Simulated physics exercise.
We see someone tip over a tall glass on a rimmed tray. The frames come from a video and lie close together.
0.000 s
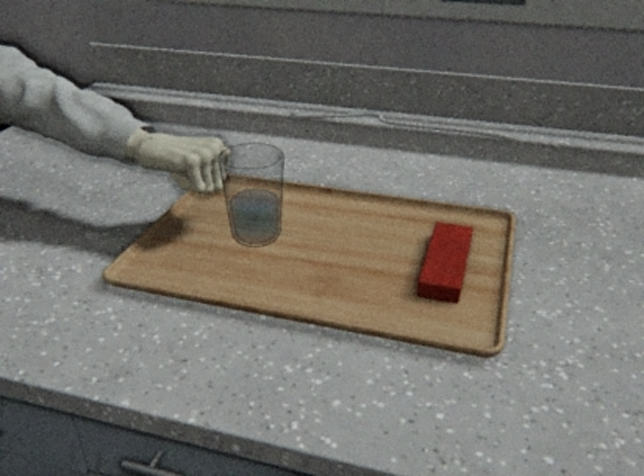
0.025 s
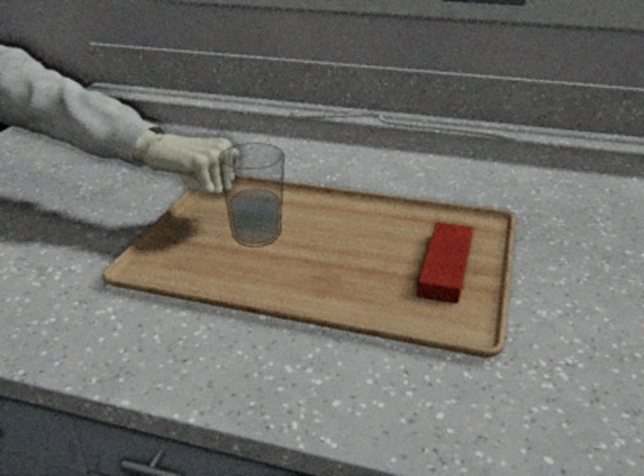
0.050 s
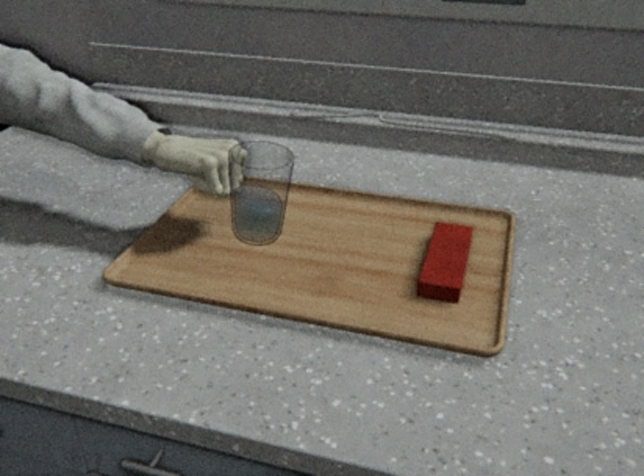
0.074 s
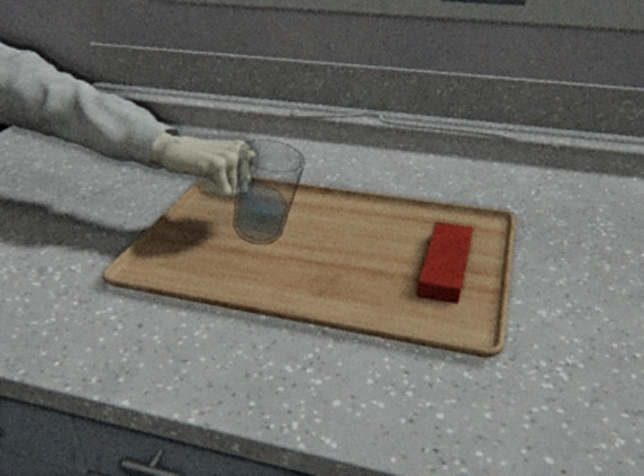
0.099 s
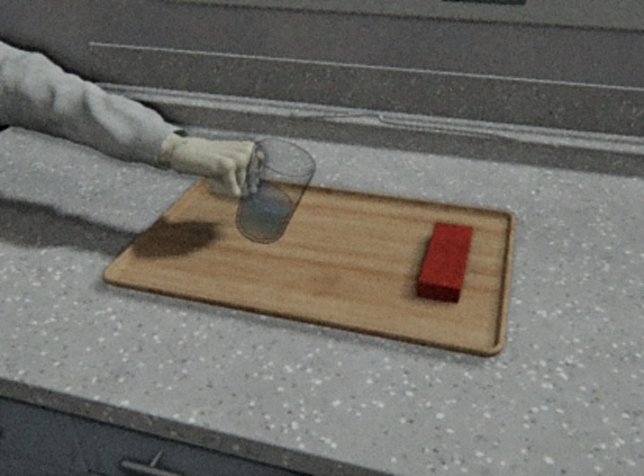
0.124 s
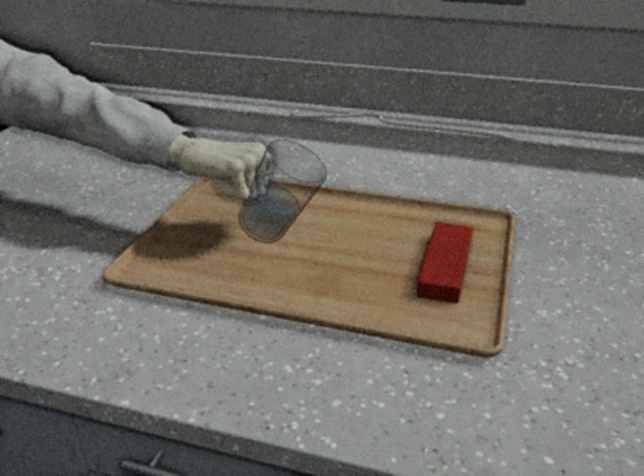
A speckled grey countertop against a dark backsplash is seen from above at an angle, with the view staying still. A rimmed wooden tray holds a tall clear glass of bluish water at its left and a red block at its right. A pale hand in a grey sleeve reaches in from the left, moves slightly rightward against the upright glass, then tilts it steadily to the right.
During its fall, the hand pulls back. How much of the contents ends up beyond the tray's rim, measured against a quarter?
Under a quarter of it does.
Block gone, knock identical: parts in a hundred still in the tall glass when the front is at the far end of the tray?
60 in a hundred, roughly.
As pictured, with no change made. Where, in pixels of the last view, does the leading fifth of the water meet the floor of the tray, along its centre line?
Roughly at pixel (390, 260) in the last picture.
A moment on, the tall glass lies on its side and 100 per cent is in the glass, 0 on the tray and 0 above or beyond its rim.
Next, the tall glass lies on its side and 61 per cent is in the glass, 23 on the tray and 16 above or beyond its rim.
Then the tall glass lies on its side and 29 per cent is in the glass, 42 on the tray and 29 above or beyond its rim.
Later the tall glass lies on its side and 16 per cent is in the glass, 73 on the tray and 11 above or beyond its rim.
Finally, 89 per cent is held by tray and glass, 11 is off the tray.
